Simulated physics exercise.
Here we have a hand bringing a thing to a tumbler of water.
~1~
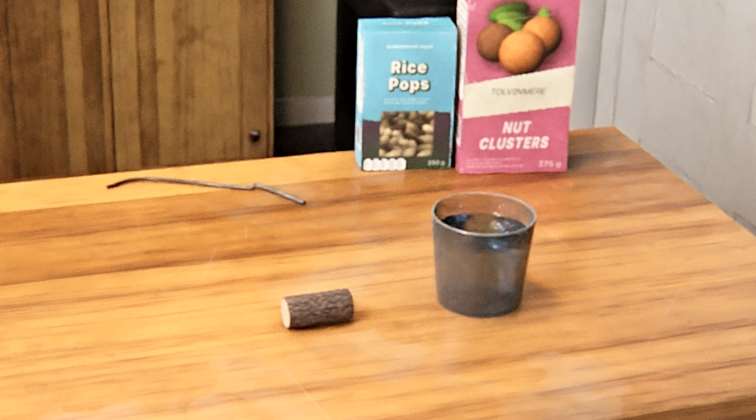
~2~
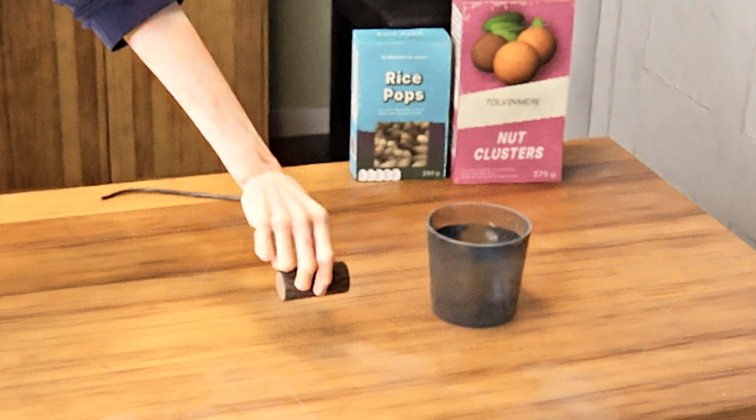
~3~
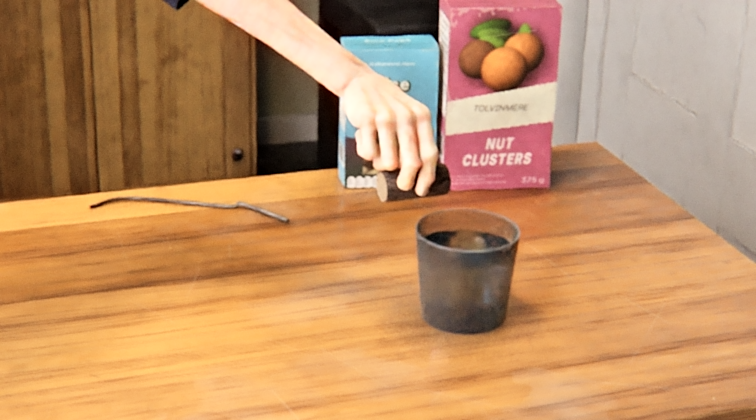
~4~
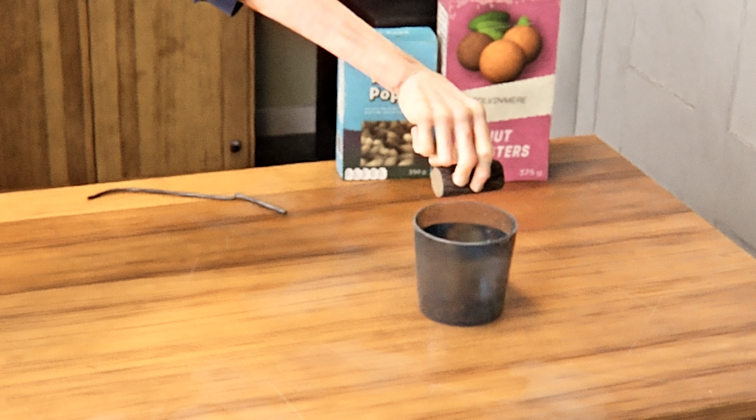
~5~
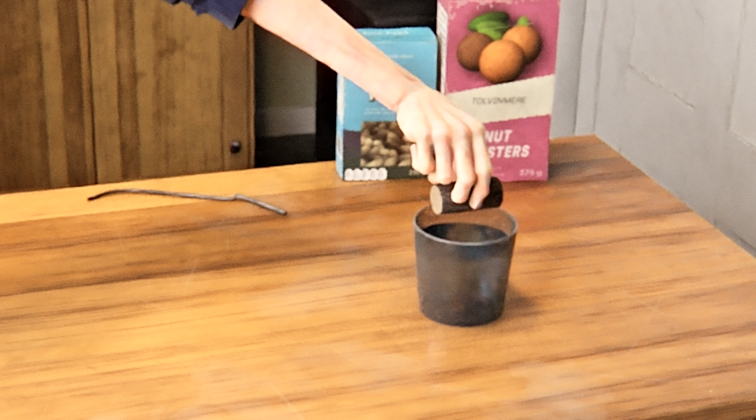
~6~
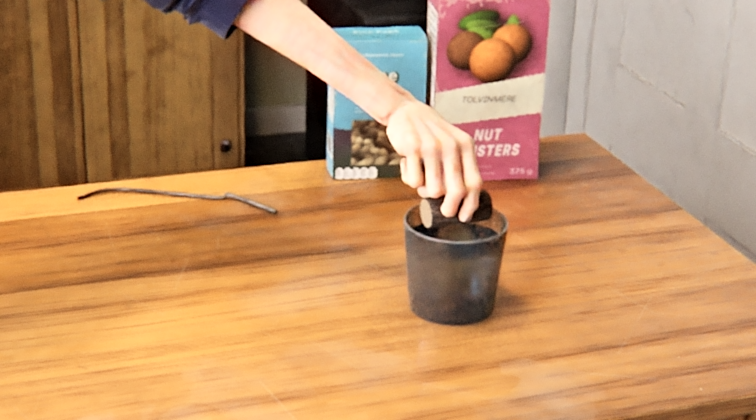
A hand picked up a short piece of branch from the wooden table, carried it right to above a dark tumbler of water, and lowered it to just over the water's surface.
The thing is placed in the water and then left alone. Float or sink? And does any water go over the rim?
Thing - stays up. Tumbler - nothing spills.
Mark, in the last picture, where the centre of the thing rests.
(455, 239), roughly.
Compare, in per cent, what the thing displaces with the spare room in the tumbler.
I'd put it close to 20 per cent.
Soon after, the piece of branch enters the water; the tumbler is about three quarters full.
Later, the piece of branch comes up again; the tumbler is about three quarters full.
In the end, the piece of branch floats; the tumbler is about three quarters full; nothing is spilt.
